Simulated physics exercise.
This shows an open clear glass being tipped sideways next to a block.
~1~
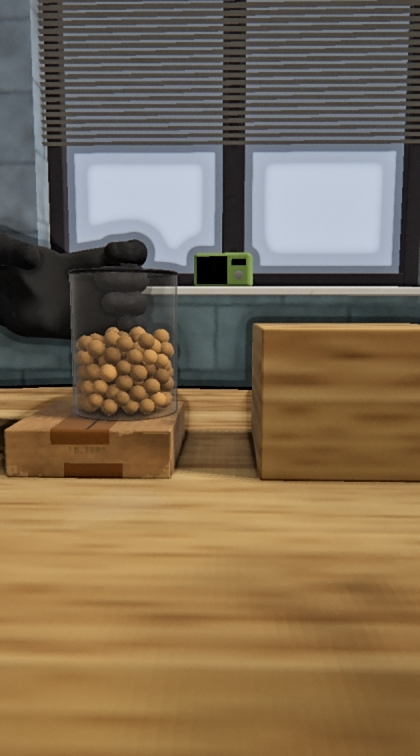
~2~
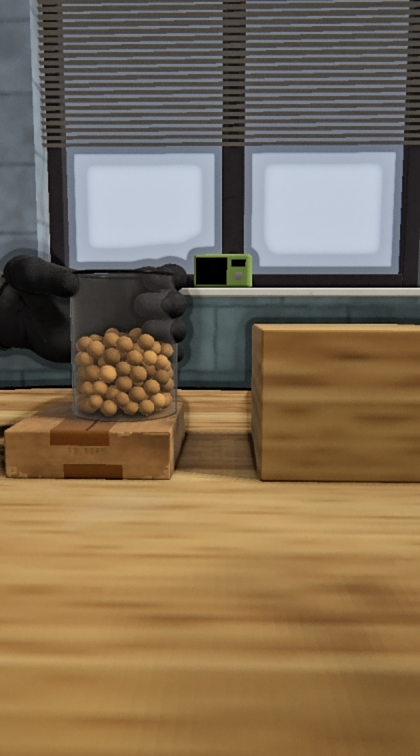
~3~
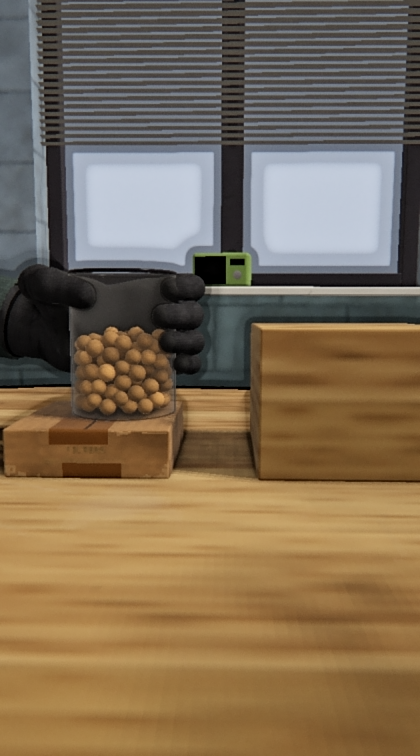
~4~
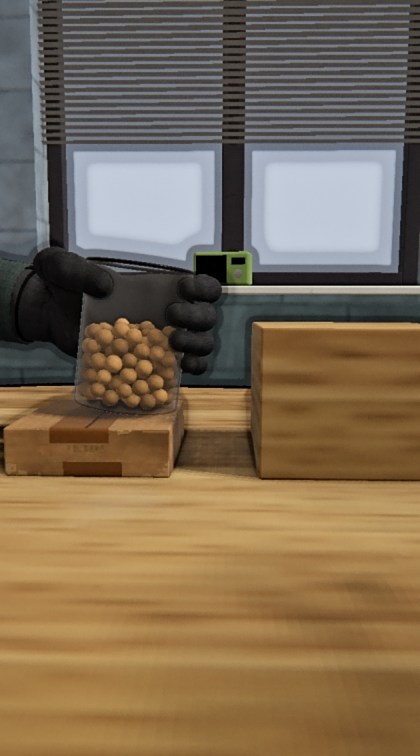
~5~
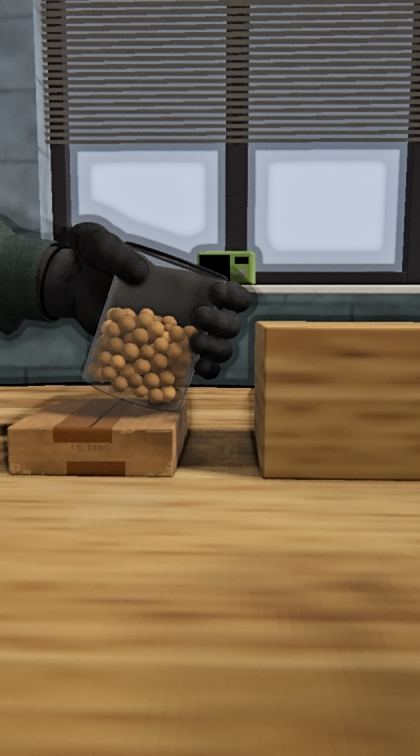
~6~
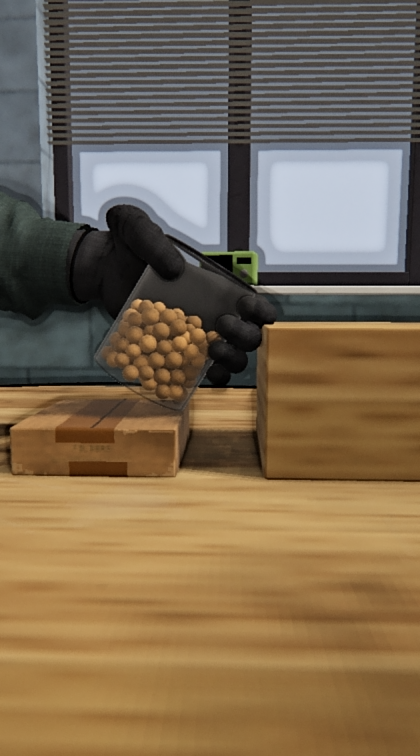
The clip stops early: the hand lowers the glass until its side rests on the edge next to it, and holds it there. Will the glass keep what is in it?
Well, the load is kept in.
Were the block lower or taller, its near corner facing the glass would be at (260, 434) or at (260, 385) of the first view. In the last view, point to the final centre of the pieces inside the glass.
One: (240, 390). Two: (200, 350).
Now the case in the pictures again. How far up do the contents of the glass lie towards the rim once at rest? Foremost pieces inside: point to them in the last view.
Look close to (220, 337) in the final view.
Then, 0.14 s past the last view, the glass leans 39°; everything is still inside.
Then, 0.28 s past the last view, the glass rests on the block at 41°; everything is still inside.
Finally, the glass rests on the block at 41°; everything is still inside.
